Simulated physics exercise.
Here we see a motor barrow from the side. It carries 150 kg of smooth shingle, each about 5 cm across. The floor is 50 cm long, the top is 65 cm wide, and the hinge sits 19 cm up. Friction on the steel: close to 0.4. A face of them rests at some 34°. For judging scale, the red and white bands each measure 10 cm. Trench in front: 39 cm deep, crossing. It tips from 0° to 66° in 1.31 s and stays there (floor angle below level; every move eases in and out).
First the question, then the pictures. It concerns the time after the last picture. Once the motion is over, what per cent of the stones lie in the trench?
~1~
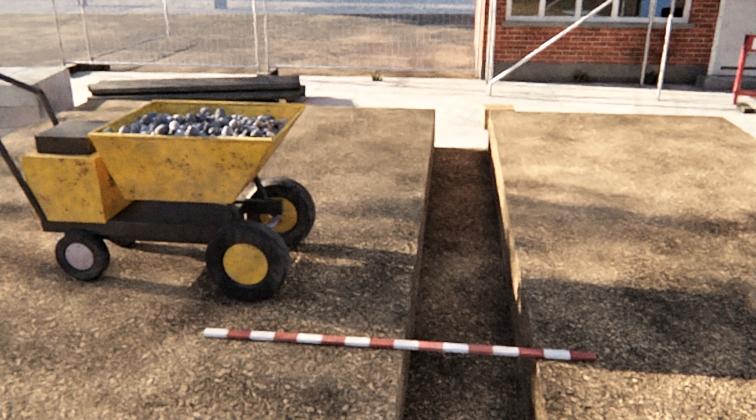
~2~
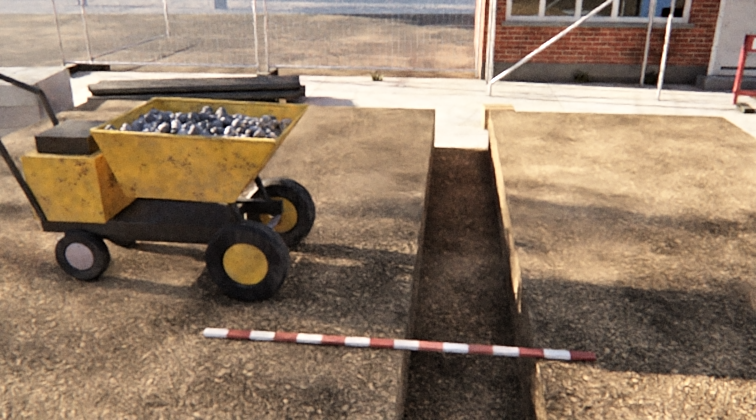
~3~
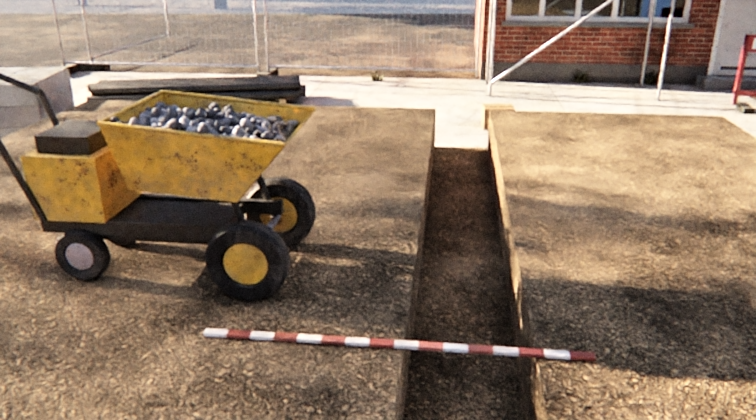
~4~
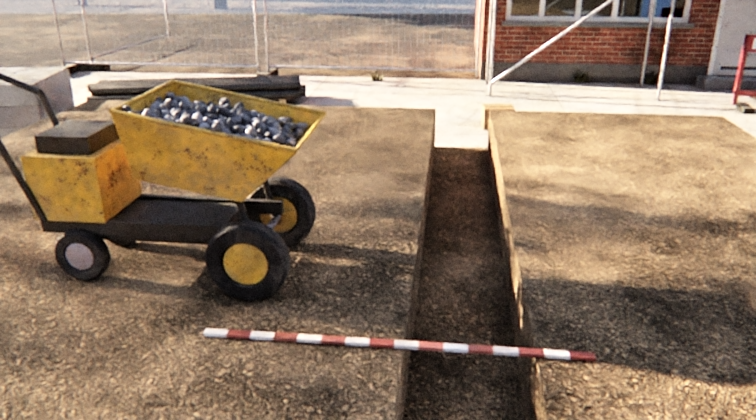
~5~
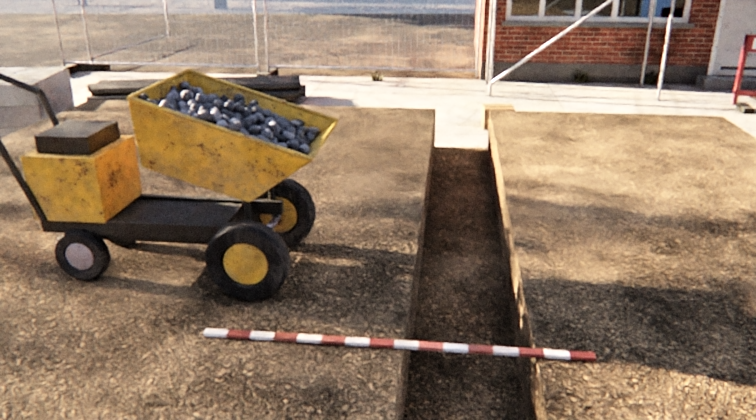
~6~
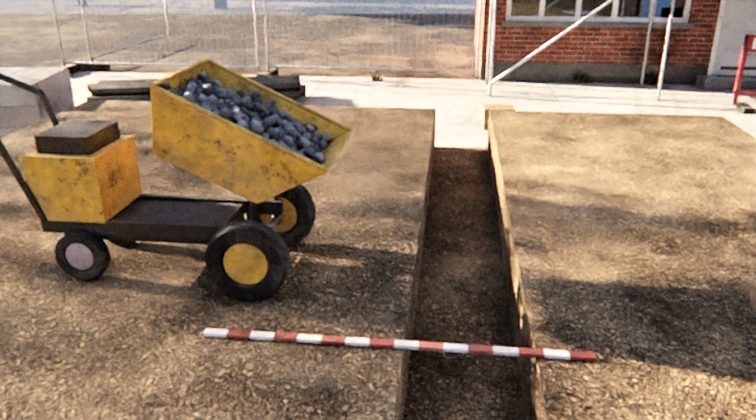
96 %.
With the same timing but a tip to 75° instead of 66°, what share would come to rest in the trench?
Roughly 95 percent.
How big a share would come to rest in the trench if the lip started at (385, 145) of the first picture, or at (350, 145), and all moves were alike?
The first gives about 55 percent and the second about 90 percent.
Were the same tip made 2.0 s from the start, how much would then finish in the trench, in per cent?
Expected share: Around 95%.
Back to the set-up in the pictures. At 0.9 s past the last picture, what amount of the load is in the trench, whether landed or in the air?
I'd put it near 35 per cent.
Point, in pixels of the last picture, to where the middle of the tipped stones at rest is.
In the last view, about (460, 337).
Then, 0.4 s after the last picture the floor is at 56°, 100 % in the skip; the foremost stones are at (384, 200).
Then, 0.9 s after the last picture the floor is at 66°, 59 % in the skip, 8 % short of the trench, 34 % in the trench; the foremost stones are at (494, 342).
Then, 1.2 s after the last picture the floor is at 66°, 31 % in the skip, 7 % short of the trench, 62 % in the trench; the foremost stones are at (510, 320).
Then, 3.2 s after the last picture the floor is at 66°, 0 % in the skip, 4 % short of the trench, 96 % in the trench; the foremost stones are at (510, 330).
